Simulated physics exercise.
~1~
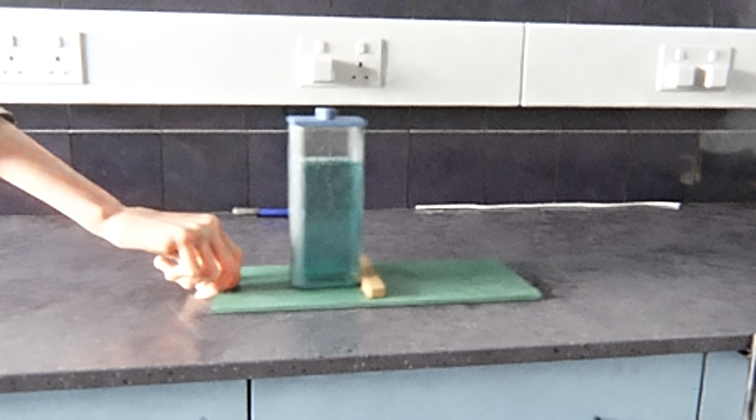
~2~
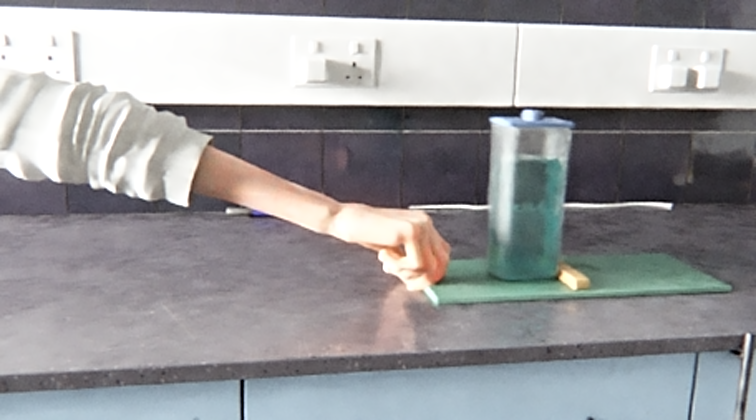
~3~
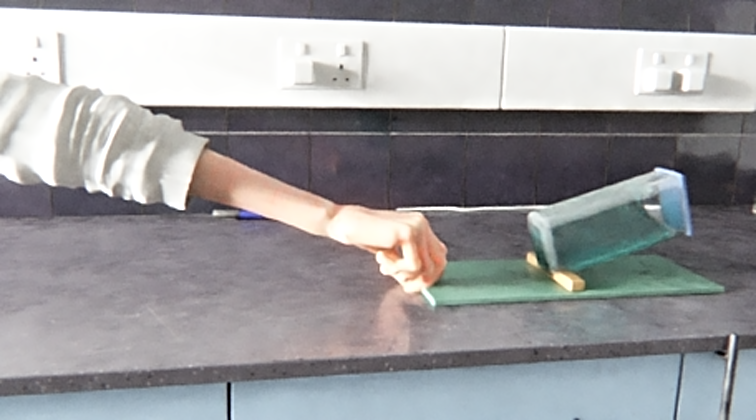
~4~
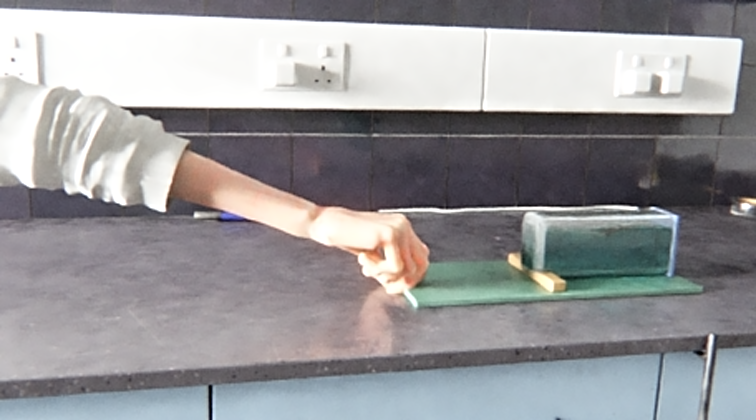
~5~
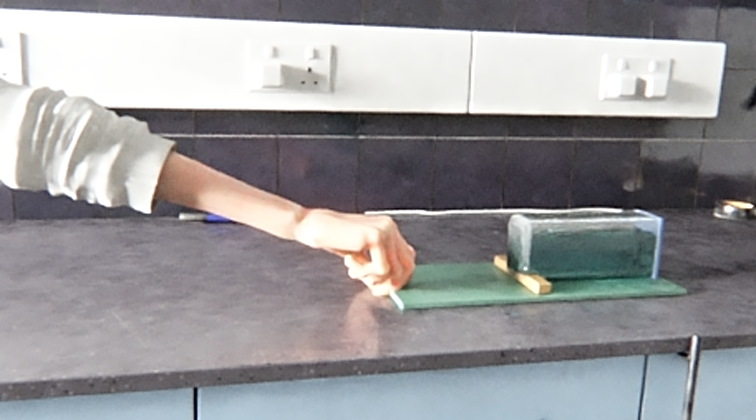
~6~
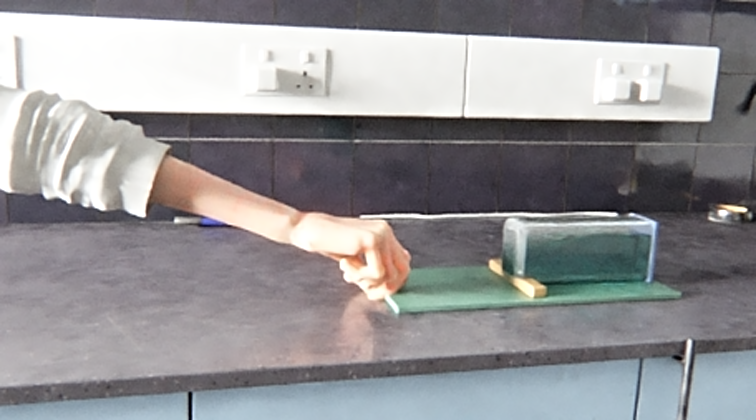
On a dark speckled countertop in a room with black wall tiles and white socket panels, seen from the front, a hand reaches in from the left and grips the end of a green board. A clear, closed canister of bluish-green water with a blue lid stands on the board, its foot against a small wooden batten. The hand slides the board to the right and stops it. The canister tips over the batten to the right, its water sloshing, and drops onto its side. It ends lying on the board, lid facing right, still closed, as the hand keeps hold.
